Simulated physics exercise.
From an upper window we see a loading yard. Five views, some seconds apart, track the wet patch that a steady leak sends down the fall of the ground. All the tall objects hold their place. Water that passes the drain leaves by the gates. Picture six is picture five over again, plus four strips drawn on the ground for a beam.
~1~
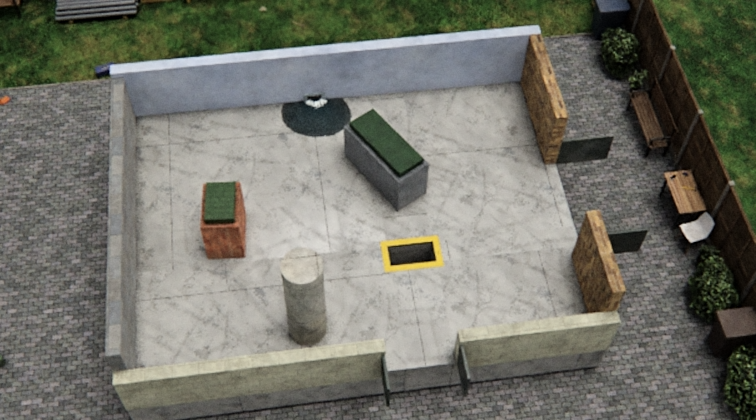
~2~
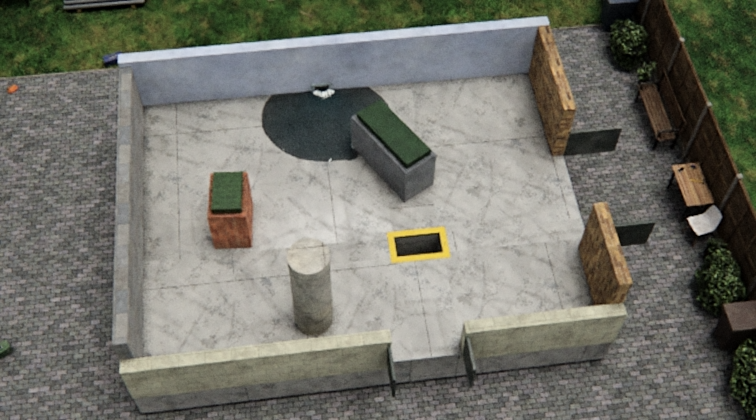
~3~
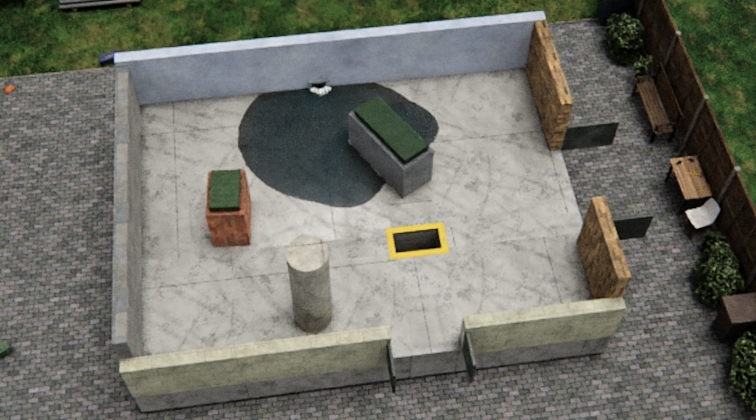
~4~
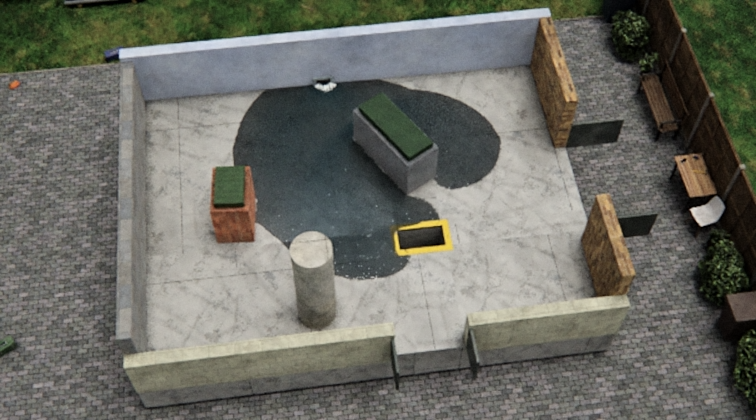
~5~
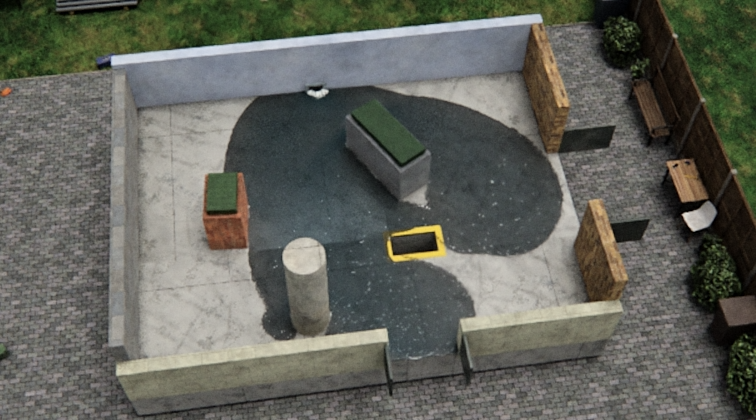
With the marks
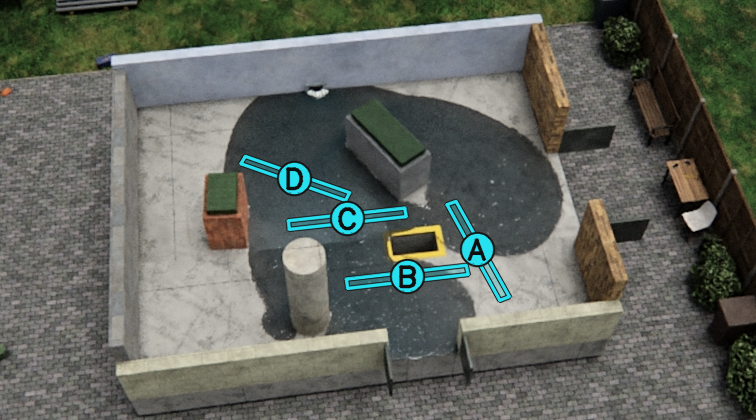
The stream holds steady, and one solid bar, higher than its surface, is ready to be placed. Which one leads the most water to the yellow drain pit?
I would pick position D.
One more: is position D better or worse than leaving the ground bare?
It is better.
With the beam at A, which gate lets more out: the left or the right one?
The left one.
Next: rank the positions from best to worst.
Best to worst: D, B, A, C.
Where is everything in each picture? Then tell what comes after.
In the first picture, outfall at (314, 97); yellow drain pit at (412, 254); open gate at (418, 355); open gate at (557, 209); front seen at (293, 129), 2 % of the ground wet; yellow drain pit still dry.
In the second picture, front seen at (314, 158), 8 % of the ground wet; yellow drain pit still dry.
In the third picture, front seen at (369, 196), 16 % of the ground wet; yellow drain pit still dry.
In the fourth picture, front seen at (367, 274), 31 % of the ground wet; yellow drain pit taking water.
In the fifth picture, front seen at (452, 304), 50 % of the ground wet; yellow drain pit taking water.
On the marked copy, A from (451, 203) to (504, 298); B from (347, 283) to (467, 269); C from (288, 225) to (405, 212); D from (243, 160) to (347, 196).
Choosing A, about 19 % of the stream goes into the yellow drain pit, about 76 % out by the gates.
Choosing B, about 31 % of the stream goes into the yellow drain pit, about 66 % out by the gates.
Choosing C, about 2 % of the stream goes into the yellow drain pit, about 91 % out by the gates.
Choosing D, about 47 % of the stream goes into the yellow drain pit, about 48 % out by the gates.
